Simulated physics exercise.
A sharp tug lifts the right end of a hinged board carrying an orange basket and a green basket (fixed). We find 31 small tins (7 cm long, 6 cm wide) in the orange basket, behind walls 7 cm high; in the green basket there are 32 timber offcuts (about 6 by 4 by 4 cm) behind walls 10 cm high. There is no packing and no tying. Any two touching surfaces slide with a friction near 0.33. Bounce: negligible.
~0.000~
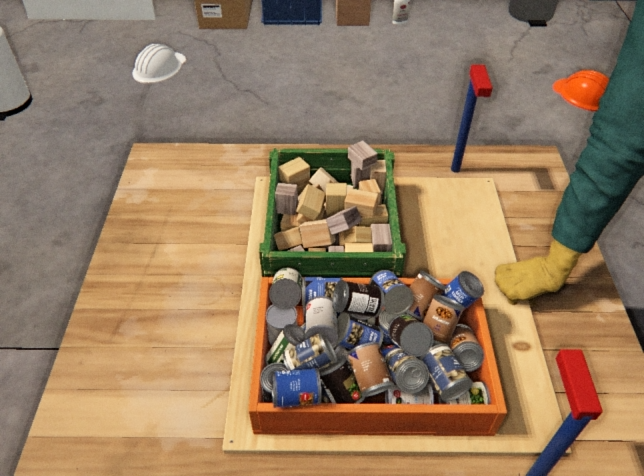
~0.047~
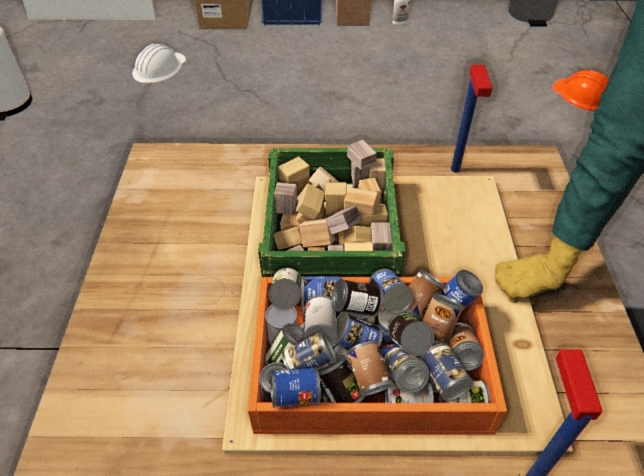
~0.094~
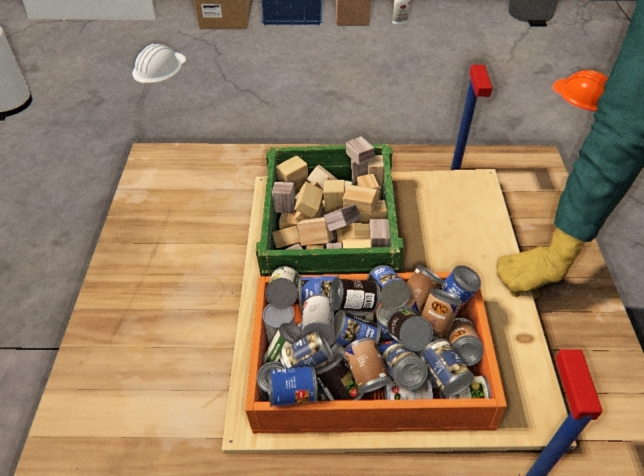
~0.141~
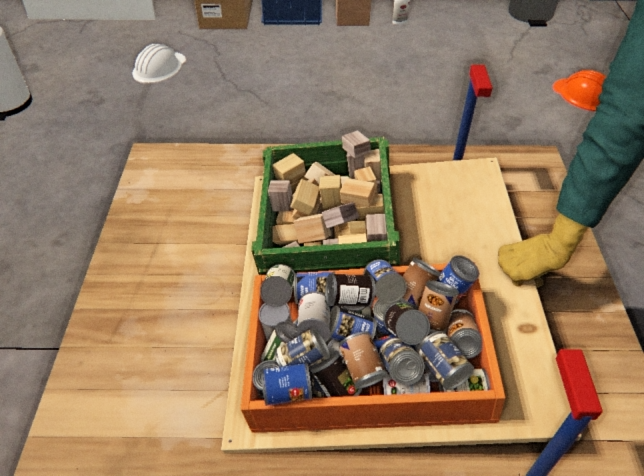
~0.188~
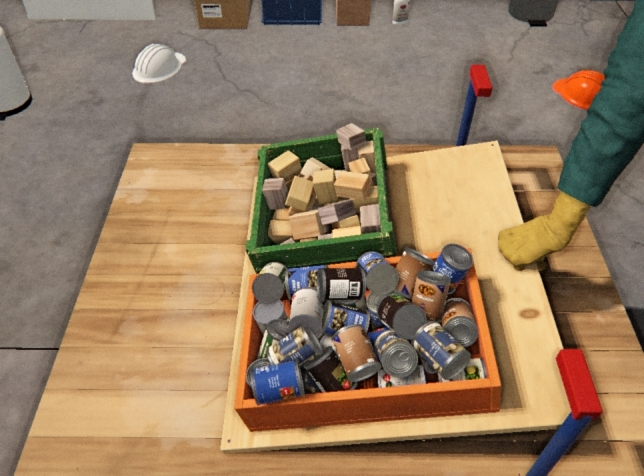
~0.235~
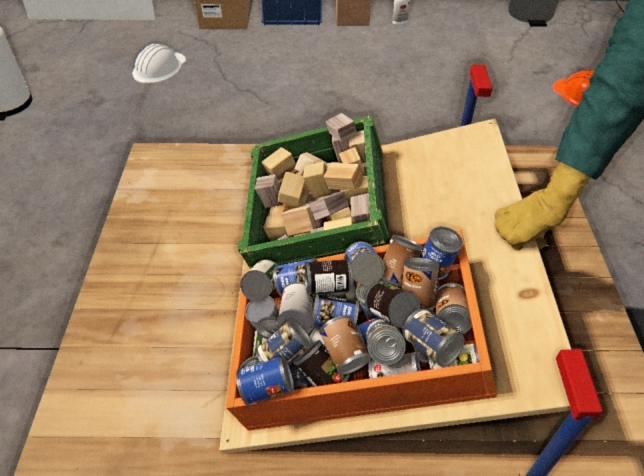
A gloved hand lifts the board's right side, tilting the orange and green baskets leftward.
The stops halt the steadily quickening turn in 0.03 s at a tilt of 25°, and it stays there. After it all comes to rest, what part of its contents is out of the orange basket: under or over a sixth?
Most likely over one in six get out.
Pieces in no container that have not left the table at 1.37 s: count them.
I'd guess near 6.
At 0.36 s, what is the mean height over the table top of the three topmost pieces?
Some 30 cm up.
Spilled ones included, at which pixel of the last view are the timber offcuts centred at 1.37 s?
Roughly (294, 194).
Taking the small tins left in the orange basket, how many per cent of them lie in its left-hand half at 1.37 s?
Roughly 80 in a hundred.
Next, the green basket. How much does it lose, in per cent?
For the green basket, 0 percent.
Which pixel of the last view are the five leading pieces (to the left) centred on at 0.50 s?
(211, 289).
After 0.26 s, the lift is arrested.
After 0.36 s, tilt 25°; the orange basket has all 31 and the green basket has all 32.
After 0.50 s, tilt 25°; the orange basket is down by 3 of 31 and the green basket has all 32.
After 0.76 s, tilt 25°; the orange basket is down by 8 of 31 and the green basket has all 32.
Outcome (at 1.37 s), the orange basket is down by 8 of 31 and the green basket has all 32. Asked share, 8 of 31, 26 per cent.
